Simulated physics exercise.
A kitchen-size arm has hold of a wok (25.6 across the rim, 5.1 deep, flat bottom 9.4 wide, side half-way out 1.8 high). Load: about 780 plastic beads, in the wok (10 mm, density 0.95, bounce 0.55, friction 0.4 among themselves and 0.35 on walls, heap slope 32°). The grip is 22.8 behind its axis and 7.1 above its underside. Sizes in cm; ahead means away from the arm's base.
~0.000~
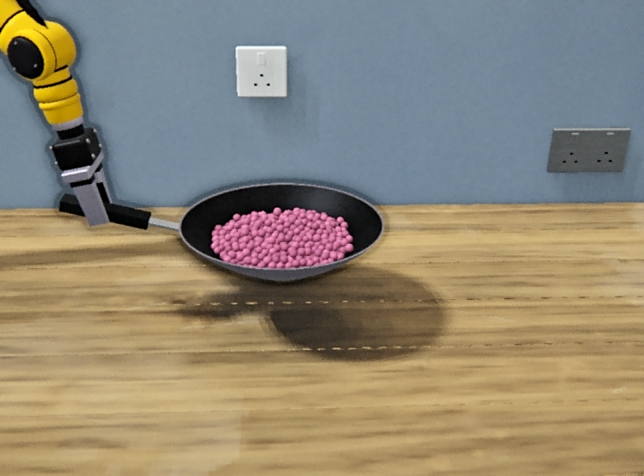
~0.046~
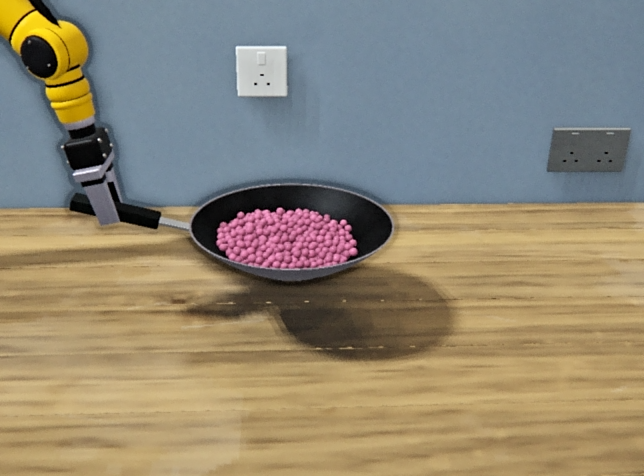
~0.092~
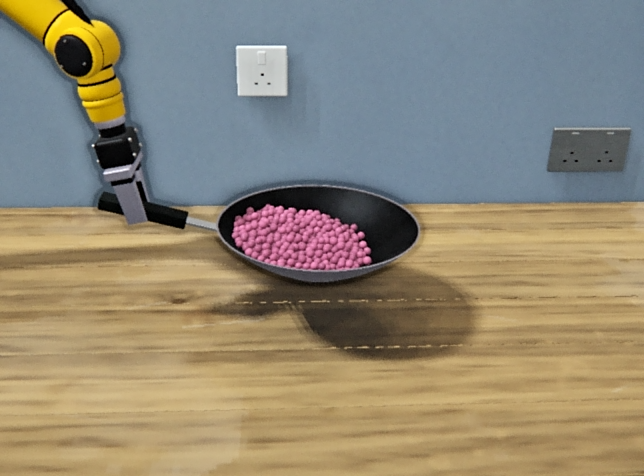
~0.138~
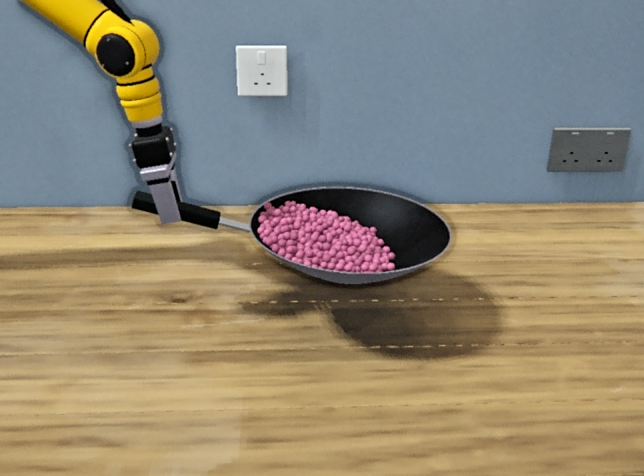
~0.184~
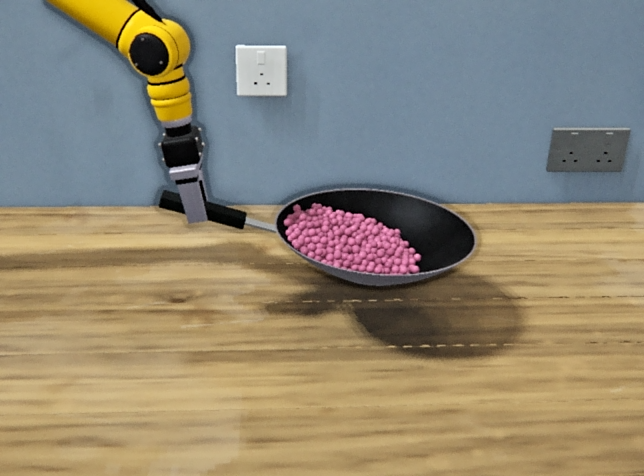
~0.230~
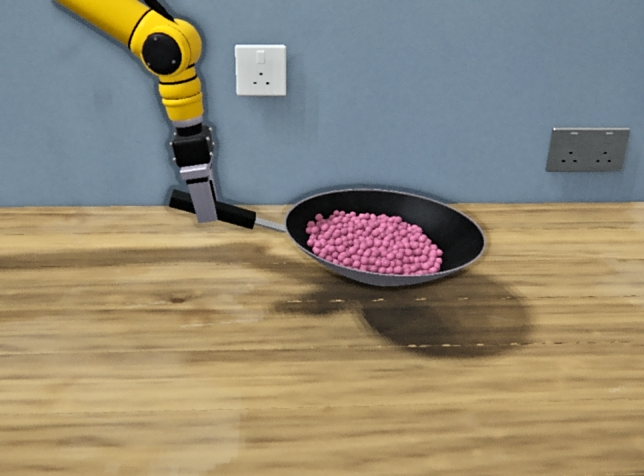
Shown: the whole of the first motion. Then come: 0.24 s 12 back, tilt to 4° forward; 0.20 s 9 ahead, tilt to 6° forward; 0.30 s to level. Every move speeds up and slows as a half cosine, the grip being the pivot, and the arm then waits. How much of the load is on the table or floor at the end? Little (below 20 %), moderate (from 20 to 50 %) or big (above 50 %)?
Answer: Moderate; from 20 to 50 % of the plastic beads finish on the table or floor.
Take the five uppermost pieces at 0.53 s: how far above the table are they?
Roughly 13 cm.
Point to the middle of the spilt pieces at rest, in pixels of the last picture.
At about (401, 317).
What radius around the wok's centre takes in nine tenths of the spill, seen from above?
Roughly 25 cm.
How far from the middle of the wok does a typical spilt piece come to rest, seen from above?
Some 10 cm.
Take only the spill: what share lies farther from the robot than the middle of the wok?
About 80 per cent.
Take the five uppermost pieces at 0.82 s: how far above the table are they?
Some 13 cm.
By 0.53 s, tilted 4° forward, highest piece 13 above the table; 586 in the wok, 84 on the table or floor, 114 in flight or on a rim.
By 0.82 s, tilted 3° forward, highest piece 15 above the table; 583 in the wok, 199 on the table or floor, 2 in flight or on a rim.
By 1.17 s, level, highest piece 13 above the table; 583 in the wok, 201 on the table or floor.
By 2.22 s, level, highest piece 13 above the table; 583 in the wok, 201 on the table or floor.
Final count, 583 in the wok, 201 on the table or floor. That is 26 % on the table or floor.
